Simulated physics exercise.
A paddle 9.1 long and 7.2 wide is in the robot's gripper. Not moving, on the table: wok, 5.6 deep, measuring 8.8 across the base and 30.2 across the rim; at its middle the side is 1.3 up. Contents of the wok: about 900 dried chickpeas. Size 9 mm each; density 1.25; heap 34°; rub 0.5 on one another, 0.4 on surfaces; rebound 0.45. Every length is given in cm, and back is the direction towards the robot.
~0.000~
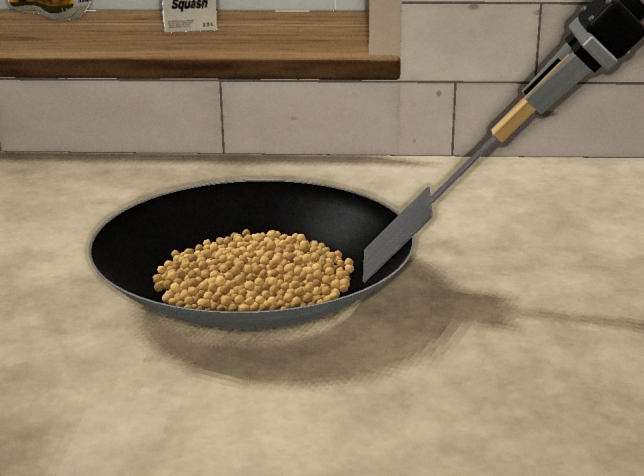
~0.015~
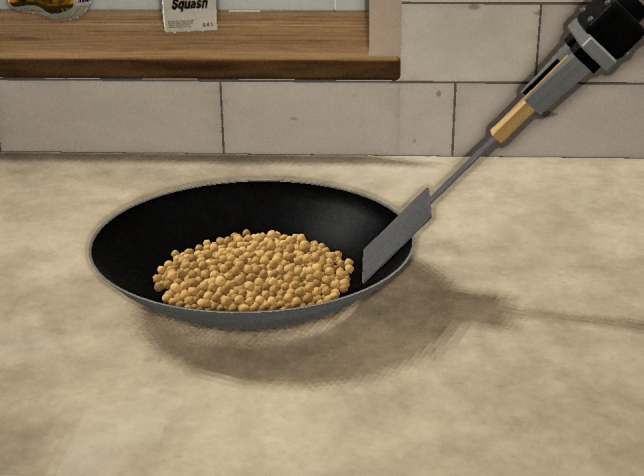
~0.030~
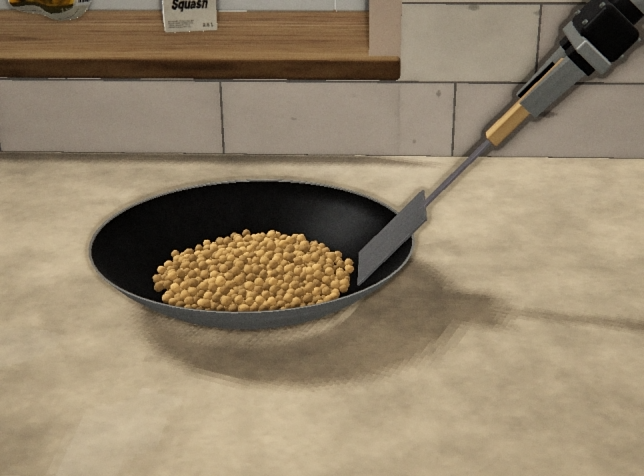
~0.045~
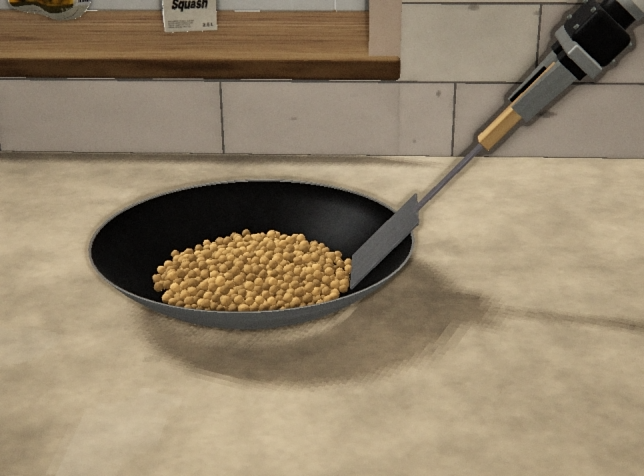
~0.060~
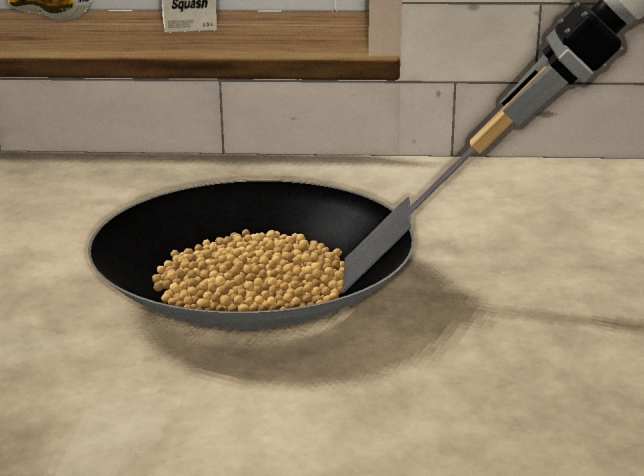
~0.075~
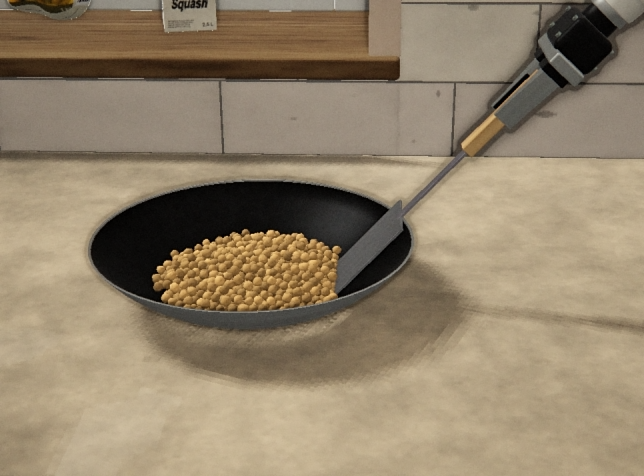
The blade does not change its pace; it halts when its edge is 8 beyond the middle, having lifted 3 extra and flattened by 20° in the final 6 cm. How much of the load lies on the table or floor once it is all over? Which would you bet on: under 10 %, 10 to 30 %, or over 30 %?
I would bet on under 10 %.
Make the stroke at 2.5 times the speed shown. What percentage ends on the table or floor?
20 %.
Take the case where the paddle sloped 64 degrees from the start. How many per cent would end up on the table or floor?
About 0 per cent.
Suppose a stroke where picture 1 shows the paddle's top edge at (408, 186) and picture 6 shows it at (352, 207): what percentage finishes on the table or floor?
Off the vessel, on the table or floor: Some 10 percent.
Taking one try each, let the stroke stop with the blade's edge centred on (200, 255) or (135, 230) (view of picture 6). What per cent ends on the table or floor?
About 0 and 5 per cent.
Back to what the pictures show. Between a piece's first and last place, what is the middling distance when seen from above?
Roughly 4 centimetres.
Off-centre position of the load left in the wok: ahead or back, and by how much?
About 4.5 centimetres ahead.
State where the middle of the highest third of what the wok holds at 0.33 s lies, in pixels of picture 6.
Roughly pixel (176, 254).
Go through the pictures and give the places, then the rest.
Paddle top edge at (431, 201), sloping 48°; upper third of the load around (256, 267), from x 160 to 350, top at y 235; 900 in the wok, in the first picture.
Paddle top edge at (430, 202), sloping 48°; upper third of the load around (256, 267), from x 160 to 350, top at y 235, in the second picture.
Paddle top edge at (425, 204), sloping 48°; upper third of the load around (255, 267), from x 155 to 350, top at y 235, in the third picture.
Paddle top edge at (417, 208), sloping 48°; upper third of the load around (255, 267), from x 155 to 350, top at y 235, in the fourth picture.
Paddle top edge at (410, 211), sloping 48°; upper third of the load around (256, 267), from x 155 to 345, top at y 235, in the fifth picture.
Paddle top edge at (402, 214), sloping 48°; upper third of the load around (258, 266), from x 155 to 335, top at y 235; 900 in the wok, in the sixth picture.
After 0.20 s, sloping 48°, highest piece 4 above the table; 900 in the wok.
After 0.33 s, sloping 41°, highest piece 5 above the table; 900 in the wok.
After 0.60 s, sloping 28°, highest piece 6 above the table; 900 in the wok.
After 1.65 s, sloping 28°, highest piece 6 above the table; 900 in the wok.
At rest, 900 in the wok. That is 0 % on the table or floor.
